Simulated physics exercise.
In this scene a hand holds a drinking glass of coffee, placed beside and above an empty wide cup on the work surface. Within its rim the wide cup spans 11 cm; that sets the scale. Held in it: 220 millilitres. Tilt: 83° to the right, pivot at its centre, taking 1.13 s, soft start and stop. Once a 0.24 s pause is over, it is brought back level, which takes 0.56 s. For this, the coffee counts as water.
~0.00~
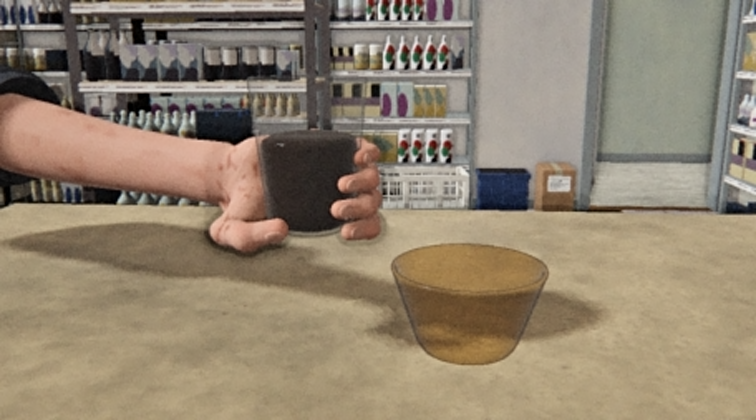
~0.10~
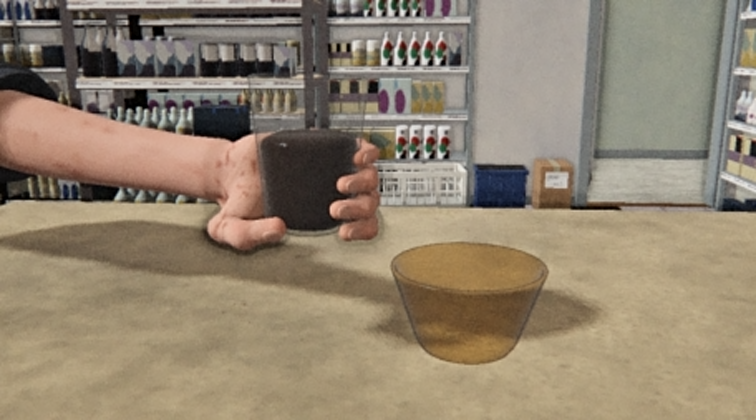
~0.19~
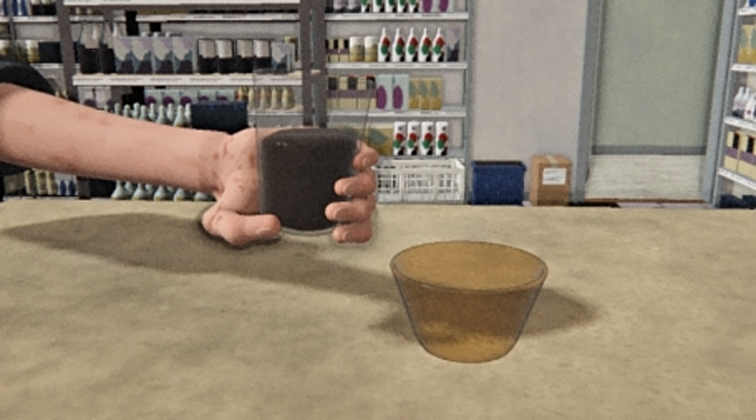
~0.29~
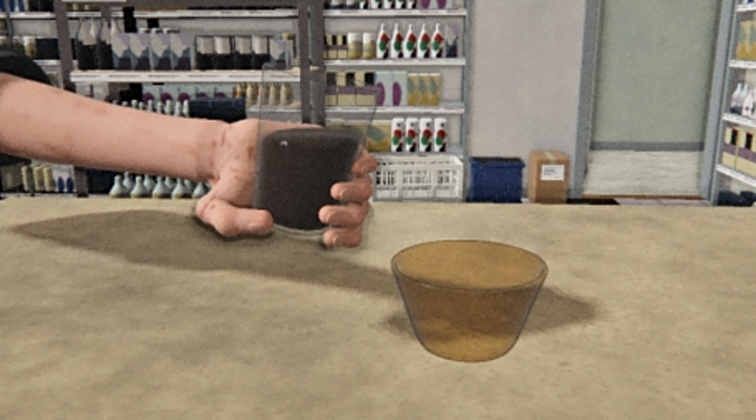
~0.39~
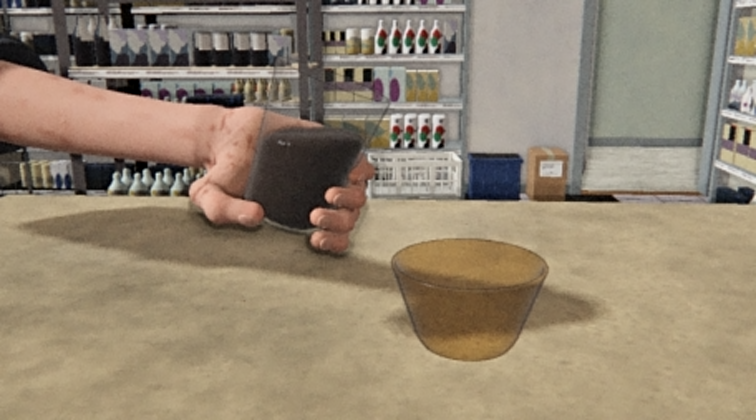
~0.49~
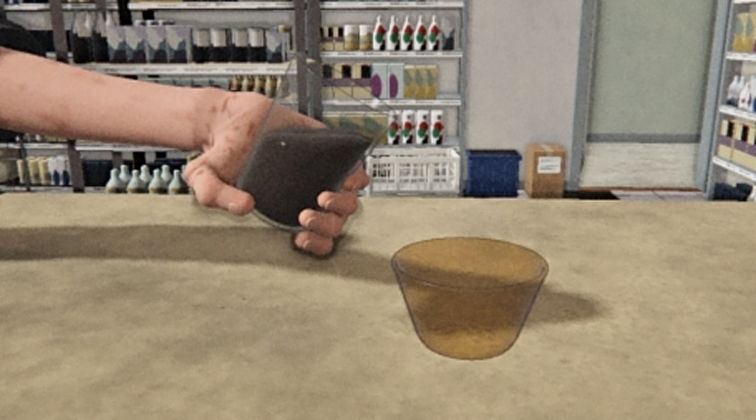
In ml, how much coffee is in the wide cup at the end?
About 170 ml.
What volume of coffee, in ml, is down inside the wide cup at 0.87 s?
About 5 ml.
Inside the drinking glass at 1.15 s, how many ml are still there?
100 ml.
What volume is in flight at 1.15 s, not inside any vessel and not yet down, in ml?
Roughly 40 ml is airborne.
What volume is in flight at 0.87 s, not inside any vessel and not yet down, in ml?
I'd put it near 20 ml.
After 0.87 s the tilt is 73° and the wide cup has 5 ml, the drinking glass 195 ml, and 0 ml is on the work surface.
After 1.15 s the tilt is 83° and the wide cup has 75 ml, the drinking glass 105 ml, and 0 ml is on the work surface.
After 1.44 s the tilt is 80° and the wide cup has 150 ml, the drinking glass 50 ml, and 5 ml is on the work surface.
After 1.76 s the tilt is 17° and the wide cup has 170 ml, the drinking glass 45 ml, and 5 ml is on the work surface.
In the end the wide cup has 170 ml, the drinking glass 45 ml, and 5 ml is on the work surface.
